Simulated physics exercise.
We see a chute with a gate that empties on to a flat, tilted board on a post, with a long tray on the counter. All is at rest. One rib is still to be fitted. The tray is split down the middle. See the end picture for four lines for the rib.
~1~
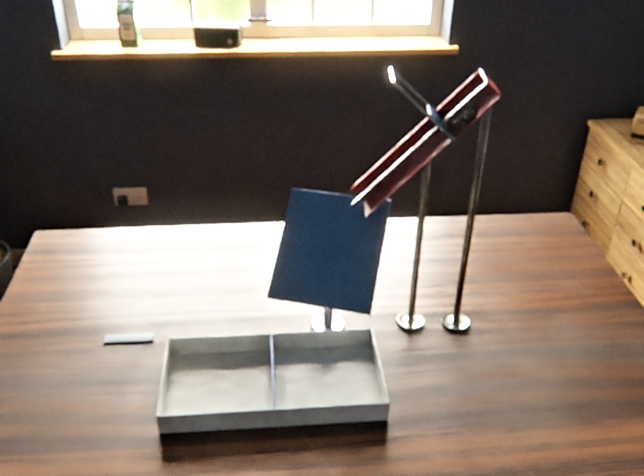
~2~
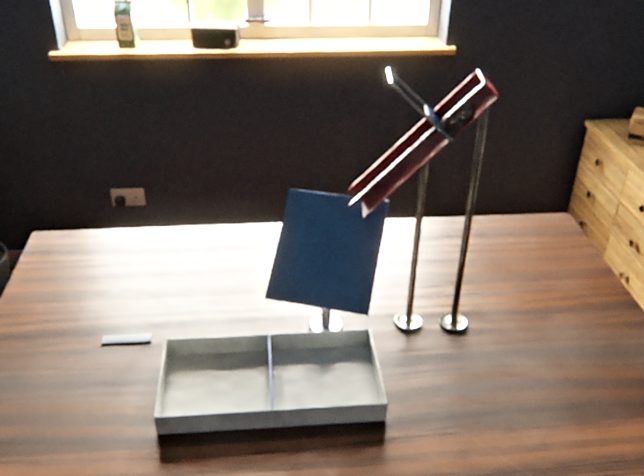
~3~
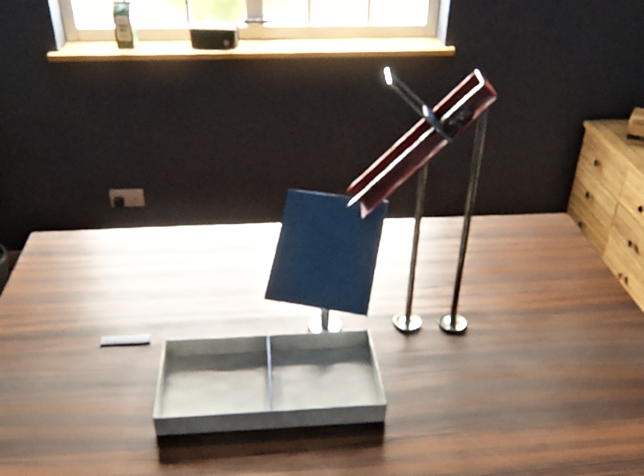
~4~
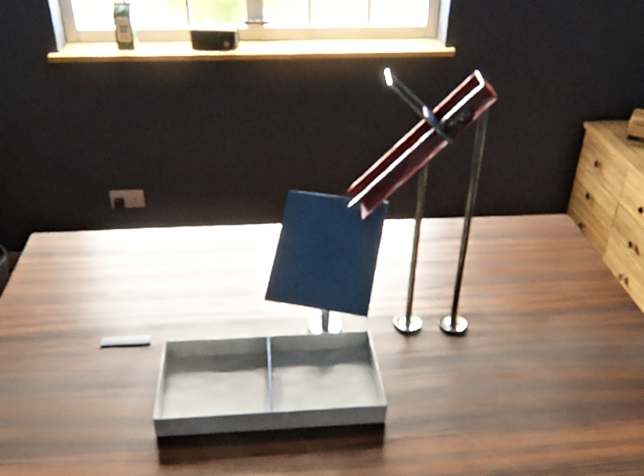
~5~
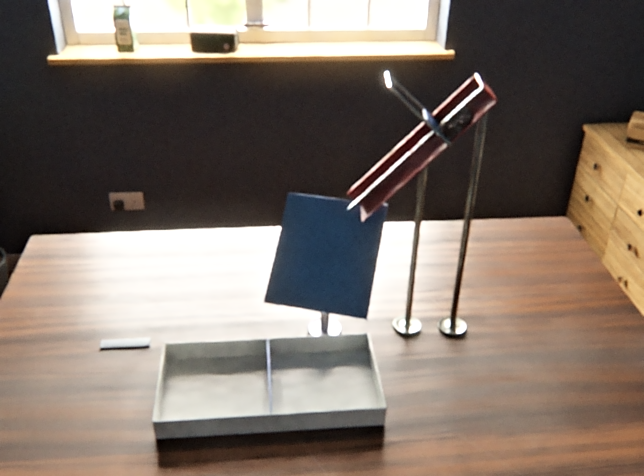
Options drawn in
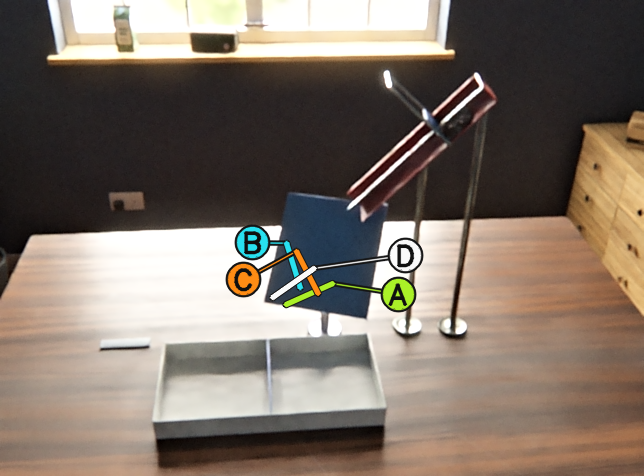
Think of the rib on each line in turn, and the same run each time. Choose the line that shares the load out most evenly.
It is D.
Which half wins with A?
More lands on the left.
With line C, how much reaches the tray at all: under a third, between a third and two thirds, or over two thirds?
Over two thirds.
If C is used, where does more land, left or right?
The right half.
On the marked copy, line A from (332, 283) to (286, 304); line B from (286, 243) to (300, 287); line C from (296, 251) to (318, 293); line D from (314, 268) to (272, 297).
For line A, of what is caught, nearly all in the left half, a stray few in the right.
For line B, of what is caught, a stray few in the left half, nearly all in the right.
For line C, of what is caught, a stray few in the left half, nearly all in the right.
For line D, of what is caught, about two thirds in the left half, about a third in the right.
